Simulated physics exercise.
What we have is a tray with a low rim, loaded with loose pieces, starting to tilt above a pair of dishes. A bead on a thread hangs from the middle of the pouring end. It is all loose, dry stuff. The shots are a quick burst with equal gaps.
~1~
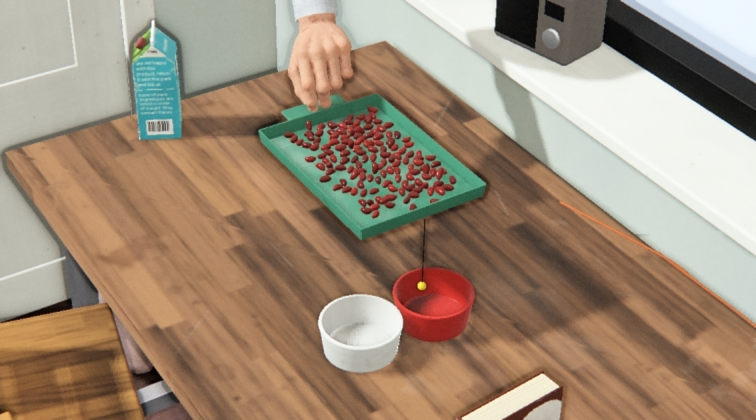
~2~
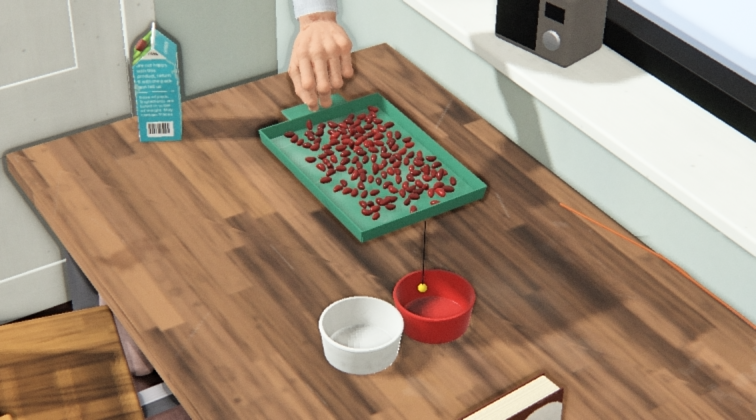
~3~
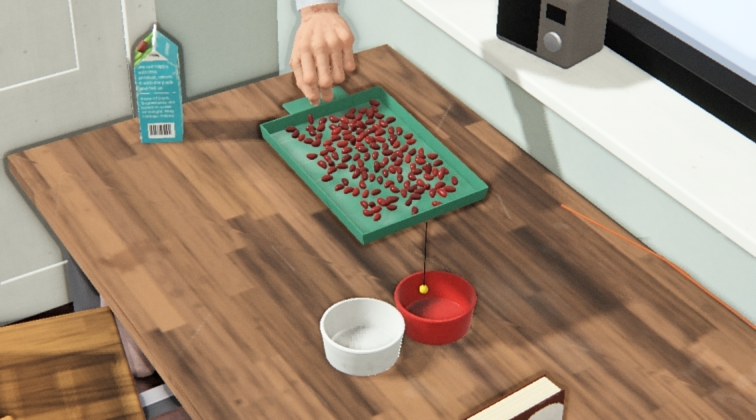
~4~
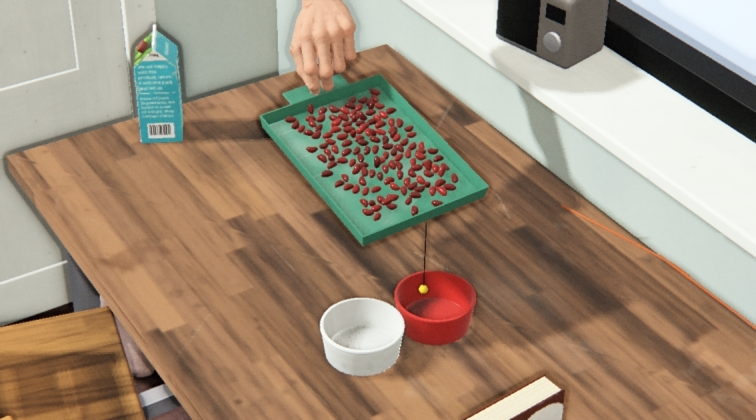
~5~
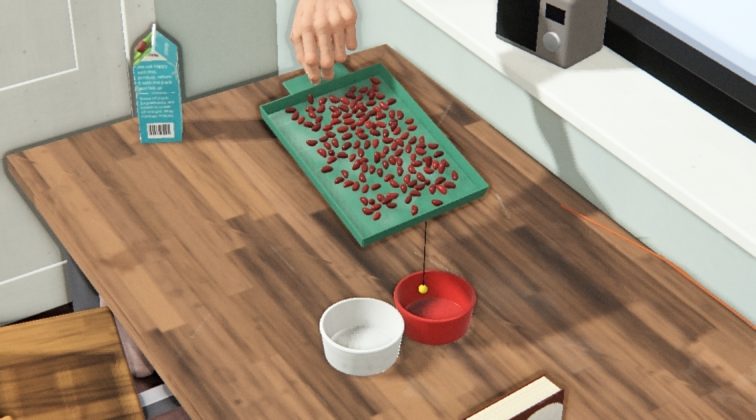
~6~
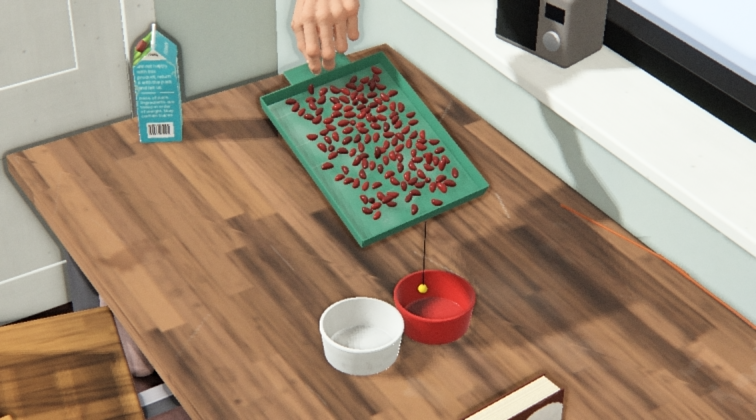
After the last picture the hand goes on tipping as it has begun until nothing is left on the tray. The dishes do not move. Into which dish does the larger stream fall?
The left one ends fuller.
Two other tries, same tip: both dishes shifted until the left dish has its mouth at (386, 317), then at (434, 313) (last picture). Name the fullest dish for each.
First left, then the left-hand dish.
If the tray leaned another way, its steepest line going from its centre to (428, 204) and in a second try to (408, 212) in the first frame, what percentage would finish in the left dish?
The first gives 0 %, the second 20 %.
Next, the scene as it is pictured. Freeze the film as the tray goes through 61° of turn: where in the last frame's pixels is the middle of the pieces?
At about (396, 193).
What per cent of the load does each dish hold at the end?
Left dish near 40 in a hundred; right dish near 0.
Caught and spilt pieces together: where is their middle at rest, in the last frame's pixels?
Close to (398, 356).
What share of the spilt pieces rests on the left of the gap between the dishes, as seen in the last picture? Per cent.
Roughly 10 in a hundred.
Just after the last frame, tray tipped steeply; almost all on the tray; about a tenth in the air.
A moment on, tray tipped past a quarter turn; the larger part on the tray; about a tenth in the left dish; about a tenth outside both; just a few in the air.
Further on, tray tipped past a quarter turn; roughly half in the left dish; just a few in the right dish; roughly half outside both.
When it is over, tray tipped past a quarter turn; roughly half in the left dish; just a few in the right dish; roughly half outside both.
